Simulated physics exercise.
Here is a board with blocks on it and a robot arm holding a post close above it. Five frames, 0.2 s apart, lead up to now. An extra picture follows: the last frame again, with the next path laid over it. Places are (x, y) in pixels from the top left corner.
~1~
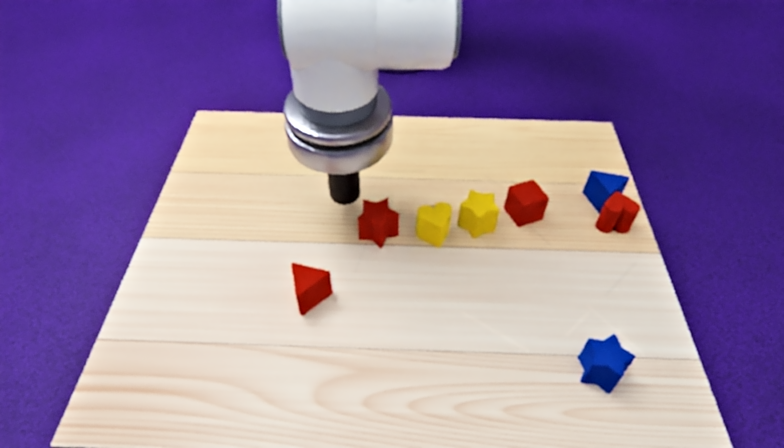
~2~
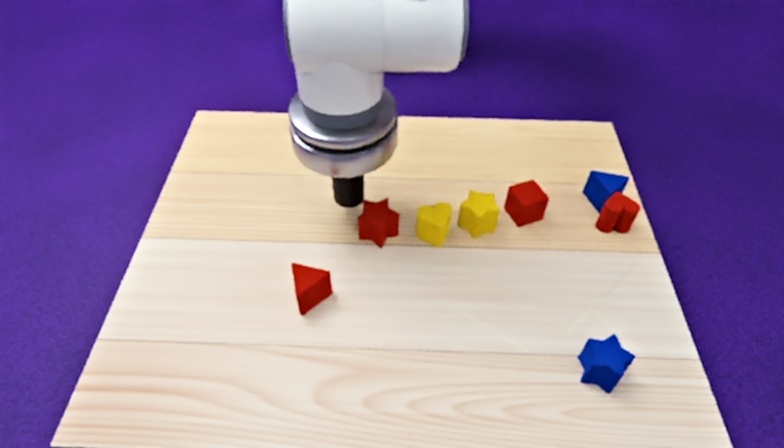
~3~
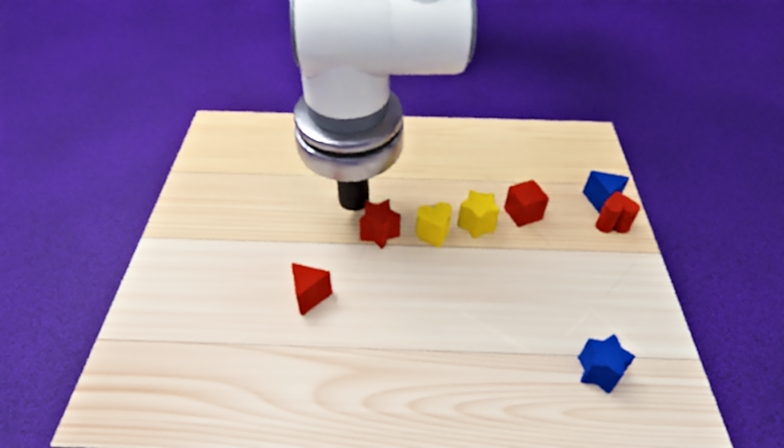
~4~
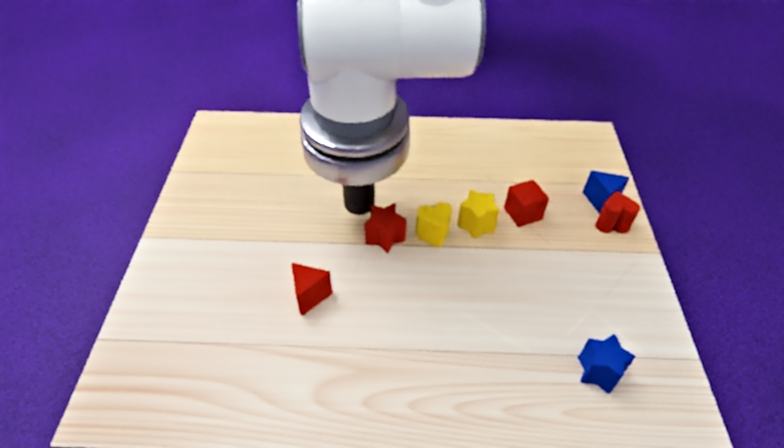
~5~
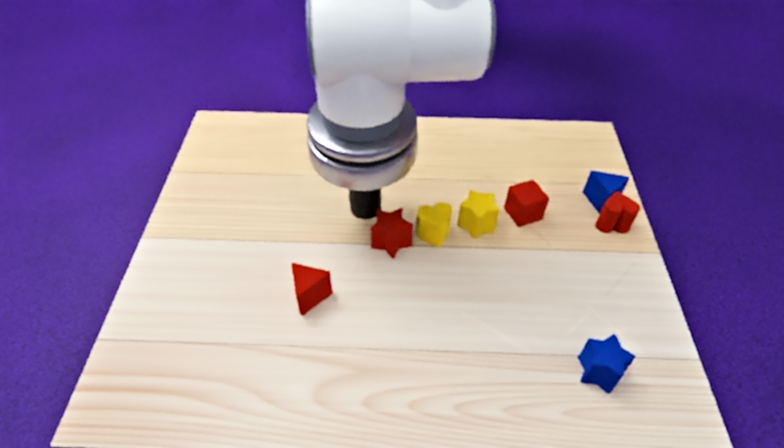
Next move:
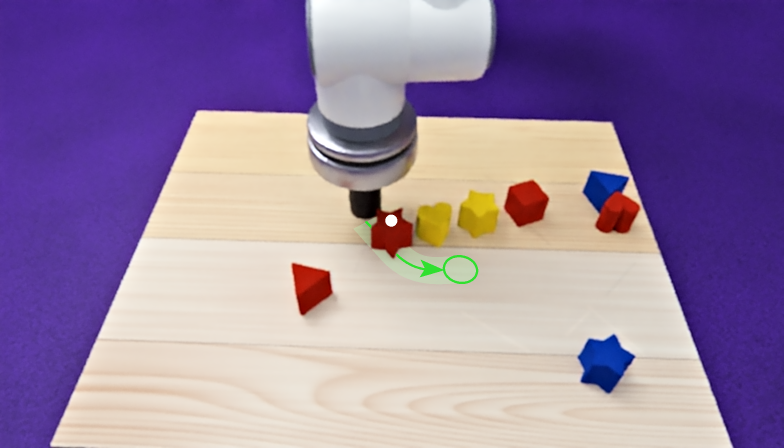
A robot arm moves slightly right and toward the viewer, nudging a red star block along.
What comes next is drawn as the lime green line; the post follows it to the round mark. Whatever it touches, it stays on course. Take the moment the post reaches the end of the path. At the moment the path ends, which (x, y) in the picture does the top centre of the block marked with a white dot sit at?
Near (484, 270).
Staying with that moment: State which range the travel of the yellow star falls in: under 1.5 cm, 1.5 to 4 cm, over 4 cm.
Overall it shifts less than 1.5 cm.
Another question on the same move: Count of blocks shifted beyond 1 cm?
Only one block.
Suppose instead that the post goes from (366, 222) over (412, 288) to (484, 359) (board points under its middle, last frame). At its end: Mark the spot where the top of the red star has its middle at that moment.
Its top face will be centred at roughly (443, 256).
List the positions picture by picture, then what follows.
In the first picture, lower end of the post (345, 195), tops of blocks, red star (378, 211), yellow heart block (436, 213), yellow star (481, 202).
In the second picture, post (349, 198), blocks as before.
In the third picture, post (354, 201), red star (379, 212).
In the fourth picture, post (360, 205), red star (385, 216).
In the fifth picture, post (366, 209), red star (391, 221), yellow heart block (436, 213), yellow star (481, 202).
The drawn path runs from (366, 222) via (389, 246) and (419, 268), ending at (460, 269); the dot is on the red star.
The first path, step by step. One third of the way, post (389, 234); red star (421, 244), turned 15° anticlockwise.
Two thirds of the way, post (421, 255); red star (450, 260), turned 55° anticlockwise.
At the end, post (463, 257); red star (484, 270), turned 25° anticlockwise; yellow heart block not moved; yellow star not moved.
